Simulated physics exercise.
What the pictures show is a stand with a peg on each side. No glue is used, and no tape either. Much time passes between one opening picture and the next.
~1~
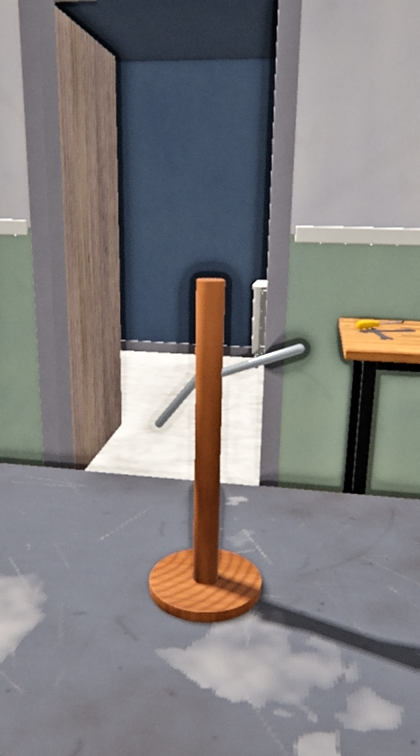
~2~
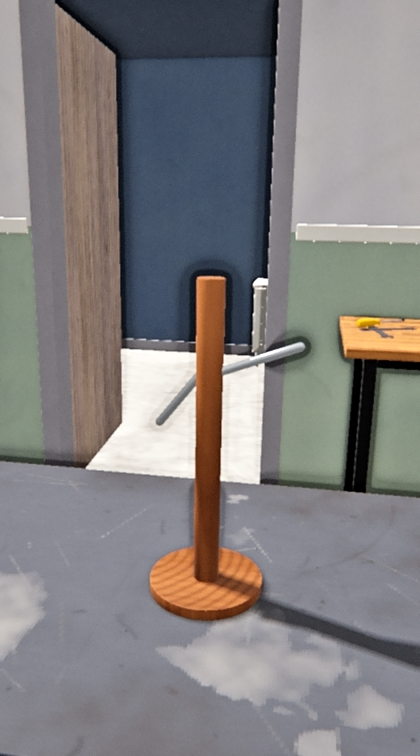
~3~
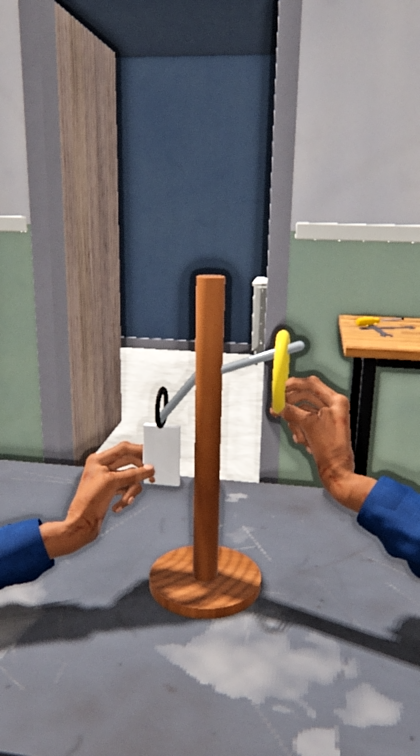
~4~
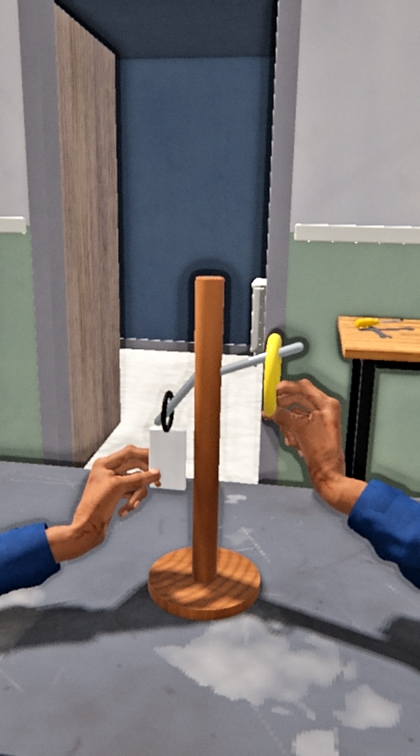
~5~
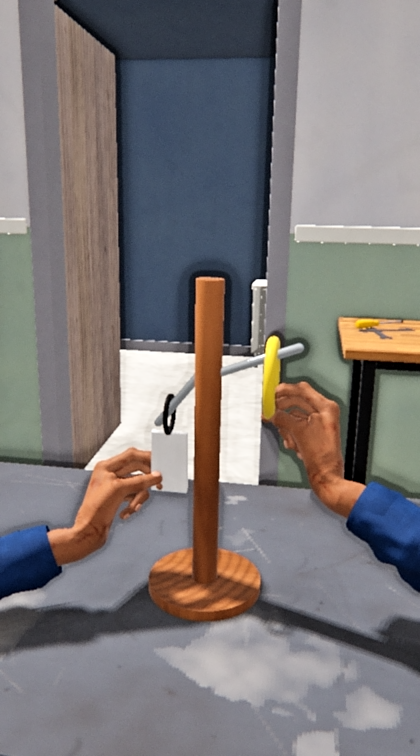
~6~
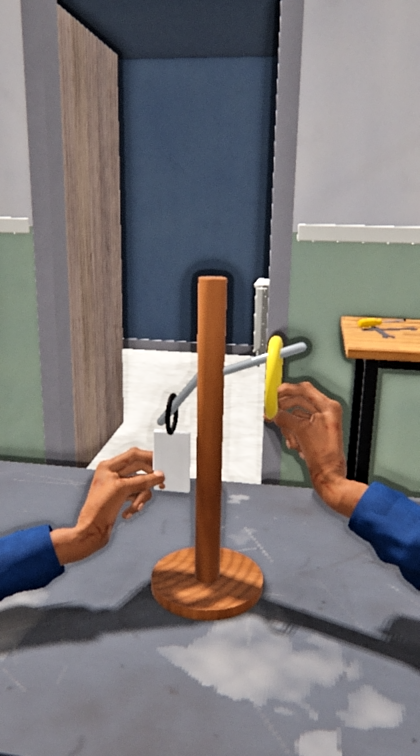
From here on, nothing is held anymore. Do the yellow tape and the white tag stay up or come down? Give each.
In the end the yellow tape stays up, the white tag comes down.
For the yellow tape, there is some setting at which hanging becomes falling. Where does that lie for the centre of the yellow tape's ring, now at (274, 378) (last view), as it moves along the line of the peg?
I'd put the tipping spot at around (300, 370).
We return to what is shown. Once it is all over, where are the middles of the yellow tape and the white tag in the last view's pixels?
In the last picture, the yellow tape sits at (230, 392) while the white tag sits at (109, 545).
Then, 0.22 s on from there, yellow tape turned 14° from its first pose near (262, 385); white tag at the bottom near (148, 524).
Then, 0.40 s on from there, yellow tape displaced a little near (230, 391); white tag on its way down near (96, 555).
Then, 0.62 s on from there, yellow tape turned 5° from its first pose near (233, 392); white tag at the bottom near (101, 550).
In the end, the yellow tape hangs there, near (230, 392); the white tag slips down, near (109, 545).
